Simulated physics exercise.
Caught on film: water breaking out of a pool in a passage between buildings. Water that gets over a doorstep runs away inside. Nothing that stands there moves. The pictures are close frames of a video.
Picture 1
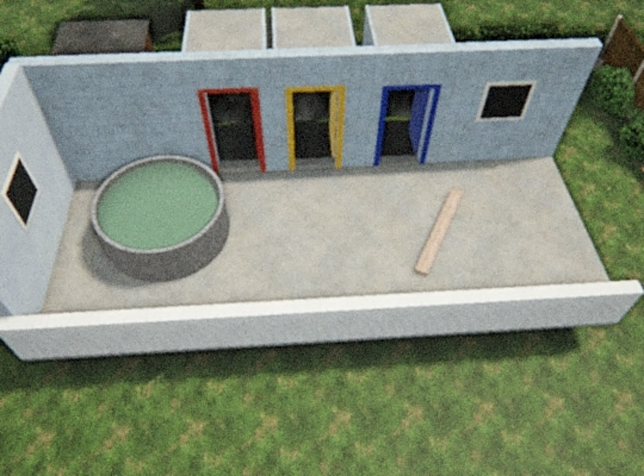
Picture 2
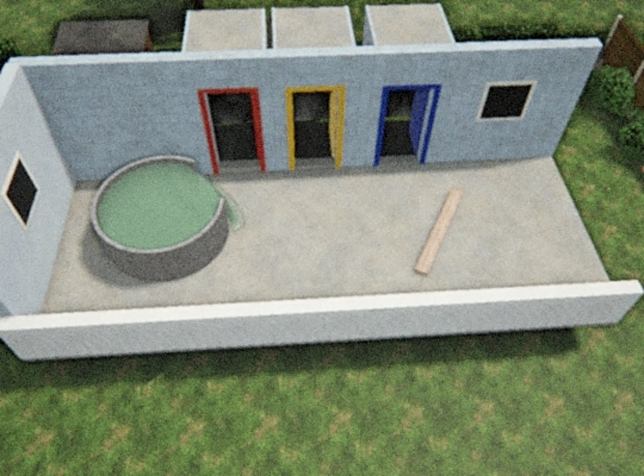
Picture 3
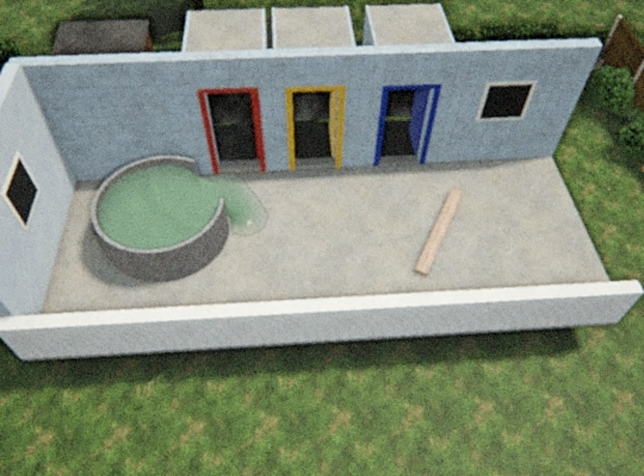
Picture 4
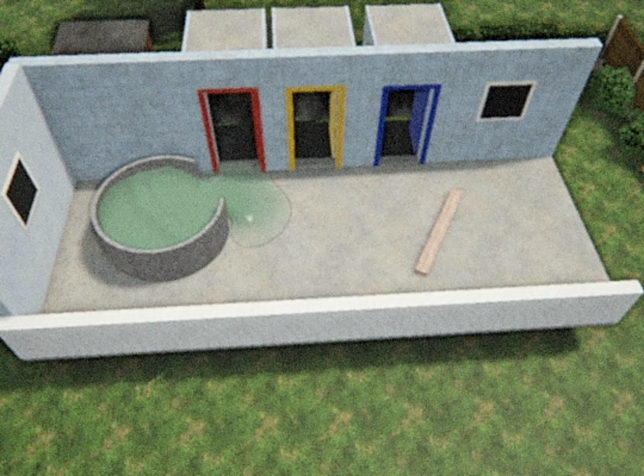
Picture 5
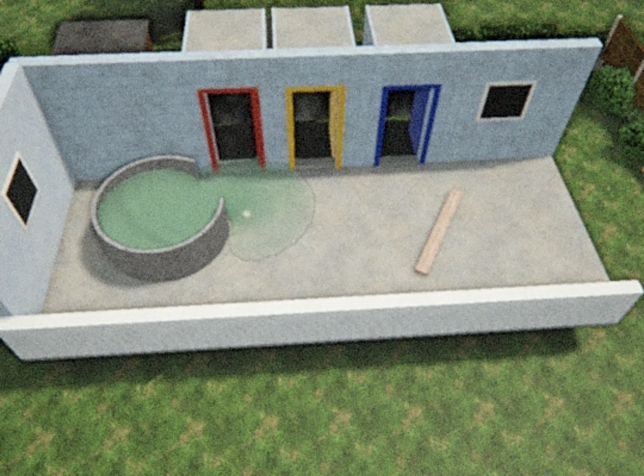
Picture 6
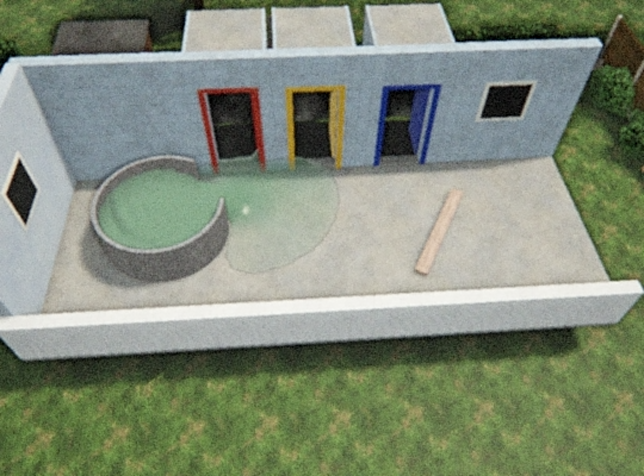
Green water pours from a gap in the round pool and spreads right across the paving.
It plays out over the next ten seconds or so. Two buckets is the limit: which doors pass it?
One by one: The red door floods; the blue door floods; the yellow door floods.
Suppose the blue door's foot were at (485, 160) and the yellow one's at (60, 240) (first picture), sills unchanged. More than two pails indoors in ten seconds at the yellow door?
Then: The yellow door is under.
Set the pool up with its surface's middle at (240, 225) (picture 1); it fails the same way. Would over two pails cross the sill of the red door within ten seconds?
Then: Red holds.
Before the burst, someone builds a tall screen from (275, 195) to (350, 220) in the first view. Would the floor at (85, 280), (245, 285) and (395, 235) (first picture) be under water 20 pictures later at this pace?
One after the other: No water, clear, wet.
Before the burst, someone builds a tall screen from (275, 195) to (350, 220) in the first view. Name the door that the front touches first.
It is the red-painted one.
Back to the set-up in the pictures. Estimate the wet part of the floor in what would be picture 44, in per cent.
About 80 per cent.
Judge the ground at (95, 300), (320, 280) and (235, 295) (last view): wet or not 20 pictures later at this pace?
One after the other: Free of water, dry, clear.
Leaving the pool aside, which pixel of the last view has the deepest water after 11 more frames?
Around (254, 172).
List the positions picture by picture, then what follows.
The round tank at (159, 204) is whole and still, in the first frame.
Water pours out at (217, 198) and has run to a hidden place, in the second frame.
Water pours out at (218, 199) and has run to (260, 225), in the third frame.
Water pours out at (218, 201) and has run to (286, 216), in the fourth frame.
The front is at (311, 197), out from the gap at (218, 201), in the fifth frame.
Water pours out at (218, 200) and has run to (328, 168), in the sixth frame.
A moment on, water covers 30 % of the floor; the red door far over two buckets in, the blue door wet at the sill, nothing in, the yellow door under two buckets in.
Next, water covers 45 % of the floor; the red door far over two buckets in, the blue door under two buckets in, the yellow door over two buckets in.
Then, water covers 65 % of the floor; the red door far over two buckets in, the blue door over two buckets in, the yellow door over two buckets in.
Later, water covers 80 % of the floor; the red door far over two buckets in, the blue door over two buckets in, the yellow door far over two buckets in.
In the end, water covers 95 % of the floor; the red door far over two buckets in, the blue door far over two buckets in, the yellow door far over two buckets in.
